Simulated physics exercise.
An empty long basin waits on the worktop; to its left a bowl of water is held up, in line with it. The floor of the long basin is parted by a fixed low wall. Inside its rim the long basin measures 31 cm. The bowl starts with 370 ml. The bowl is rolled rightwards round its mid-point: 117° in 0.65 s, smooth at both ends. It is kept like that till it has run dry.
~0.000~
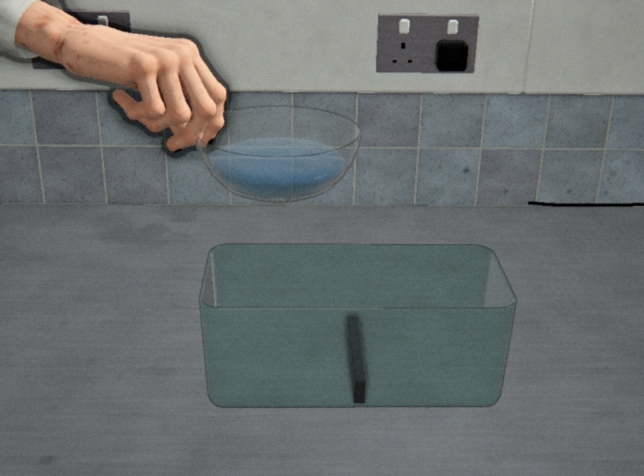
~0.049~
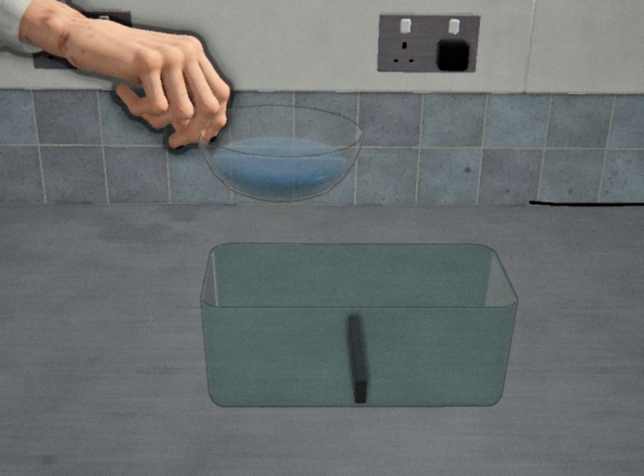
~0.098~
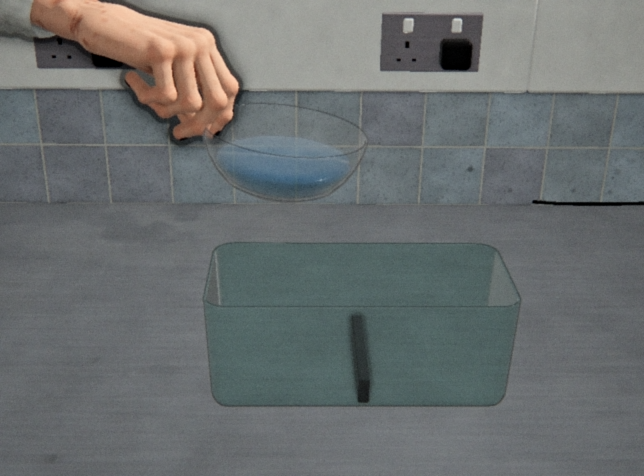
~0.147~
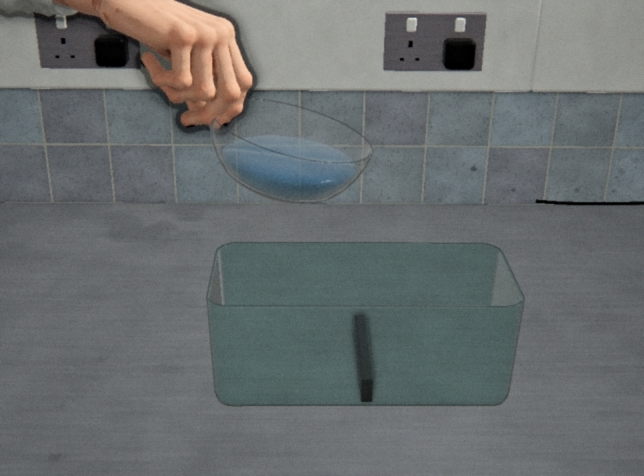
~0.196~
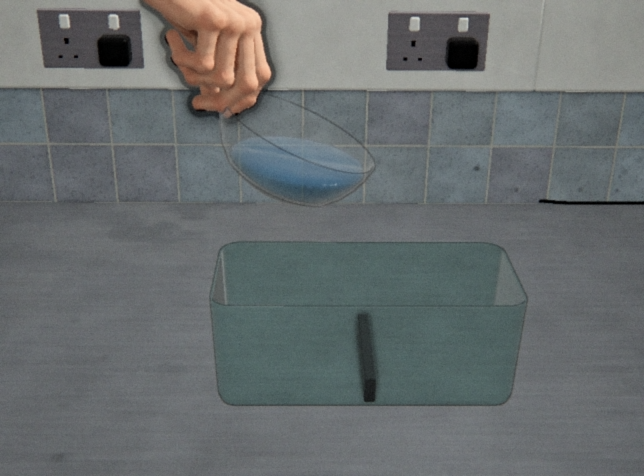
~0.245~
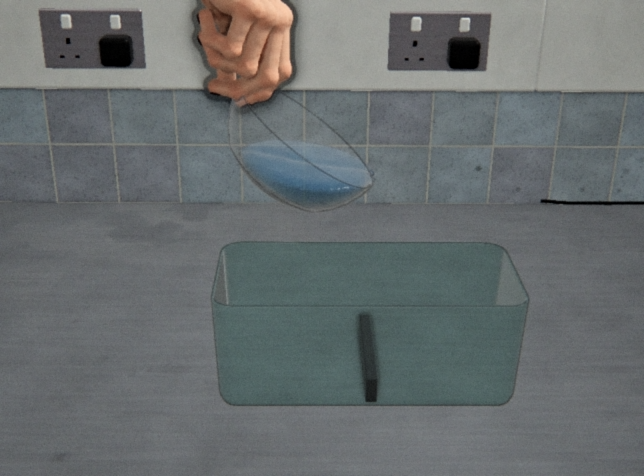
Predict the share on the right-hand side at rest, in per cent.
About 69 per cent.
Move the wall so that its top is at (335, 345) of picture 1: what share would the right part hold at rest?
In that case some 80 per cent.
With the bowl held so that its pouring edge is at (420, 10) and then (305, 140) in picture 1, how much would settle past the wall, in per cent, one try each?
In turn about 70 and 25 per cent.
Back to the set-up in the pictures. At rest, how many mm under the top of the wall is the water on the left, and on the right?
Some 24 mm on the left and 16 mm on the right.
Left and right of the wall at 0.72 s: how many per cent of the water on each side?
Left about 24, right about 72.
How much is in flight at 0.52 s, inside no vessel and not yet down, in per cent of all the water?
About 16 per cent.
By 0.52 s the tilt is 105° and 2 per cent is still to pour, 12 is left of the wall and 71 right of it.
By 0.72 s the tilt is 117° and 0 per cent is still to pour, 25 is left of the wall and 72 right of it.
By 0.92 s the tilt is 117° and 0 per cent is still to pour, 29 is left of the wall and 69 right of it.
By 1.15 s the tilt is 117° and 0 per cent is still to pour, 30 is left of the wall and 69 right of it.
At rest 30 per cent lies left of the wall, 69 right of it and 2 outside.
